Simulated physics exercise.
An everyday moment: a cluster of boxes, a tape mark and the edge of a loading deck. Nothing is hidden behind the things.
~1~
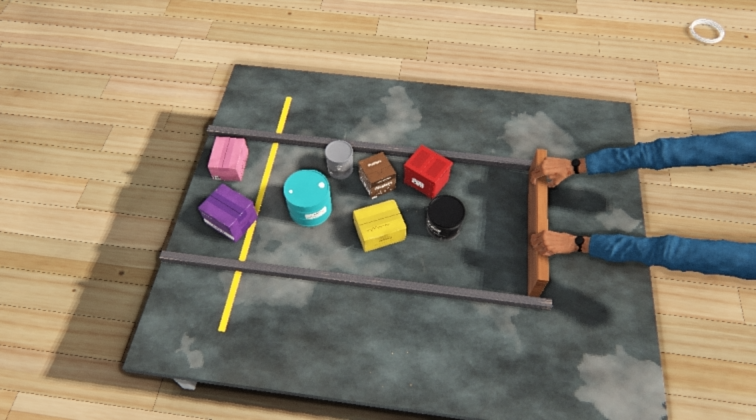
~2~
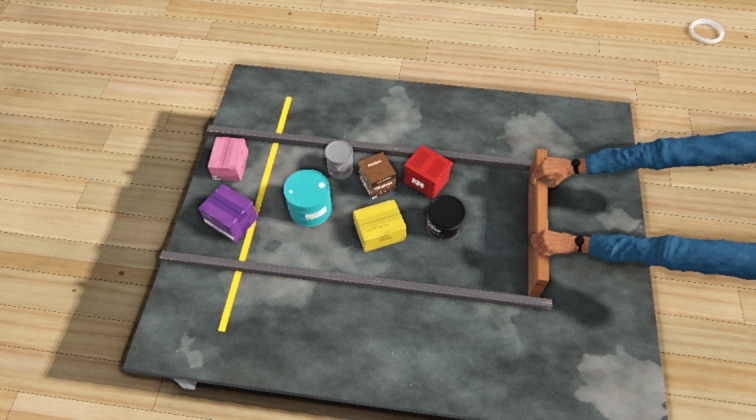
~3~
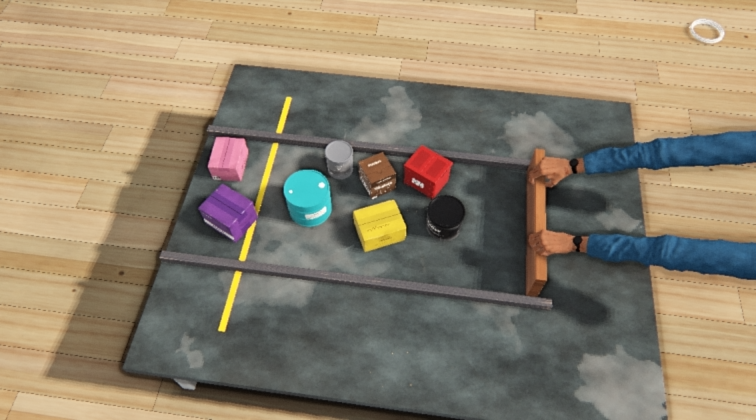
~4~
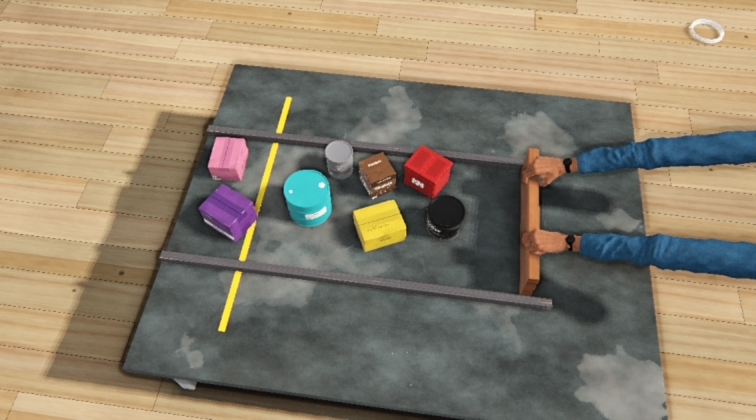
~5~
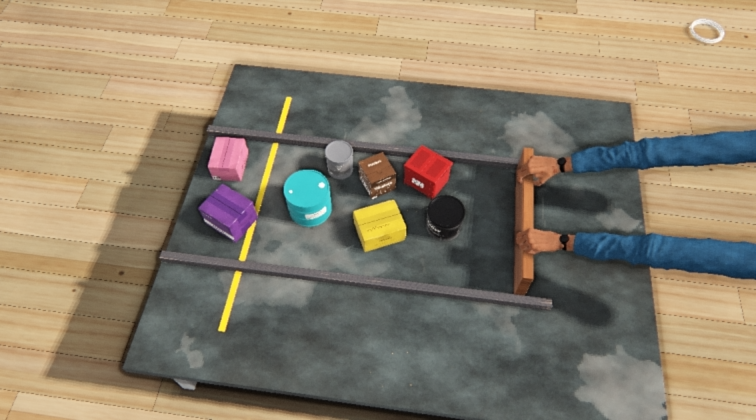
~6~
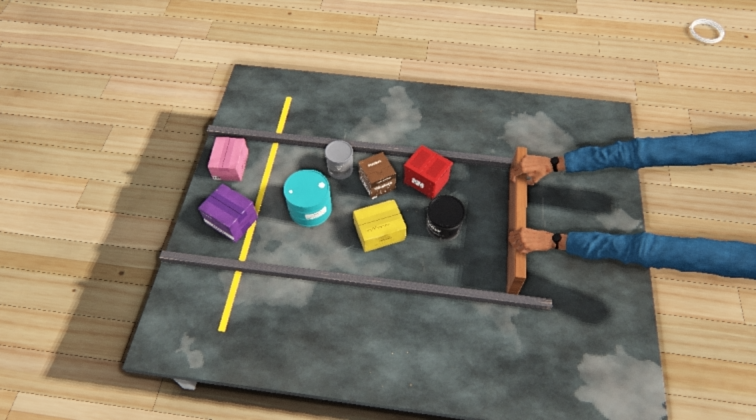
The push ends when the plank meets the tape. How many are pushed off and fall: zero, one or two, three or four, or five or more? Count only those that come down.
Here the number that fall off is one or two.
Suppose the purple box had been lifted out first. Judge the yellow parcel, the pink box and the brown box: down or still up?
The yellow parcel holds on; the pink box tumbles off; the brown box holds on.
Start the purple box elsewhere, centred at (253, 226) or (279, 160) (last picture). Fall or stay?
Place by place, it remains up; survives.
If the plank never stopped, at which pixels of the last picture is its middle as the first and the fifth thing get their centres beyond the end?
Near (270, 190) and (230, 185).
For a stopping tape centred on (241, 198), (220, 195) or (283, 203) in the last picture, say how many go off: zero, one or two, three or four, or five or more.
The falls would be either one or two; five or over; zero.
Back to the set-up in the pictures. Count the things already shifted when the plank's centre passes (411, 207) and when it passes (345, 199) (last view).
4 and 6.
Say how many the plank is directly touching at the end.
The number is 3.
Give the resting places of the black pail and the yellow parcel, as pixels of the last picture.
First (240, 190), then (228, 233).
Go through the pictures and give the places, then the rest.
Pink box (229, 159); purple box (229, 213); turquoise canister (308, 198); plank (538, 221); tape (259, 200), in the first frame.
Purple box (229, 213); yellow parcel (379, 226), in the second frame.
Turquoise canister (308, 198); red tote (427, 173), in the third frame.
Pink box (229, 159); plank (529, 220), in the fourth frame.
Purple box (229, 213); black pail (445, 219), in the fifth frame.
Pink box (229, 159); purple box (229, 213); turquoise canister (308, 198); plank (517, 219); tape (259, 200), in the sixth frame.
Early on, none off yet; pink box at rest near (229, 159); purple box at rest near (229, 213); turquoise canister at rest near (308, 198).
Finally, the number that fall off is one or two; lost, purple box and pink box.
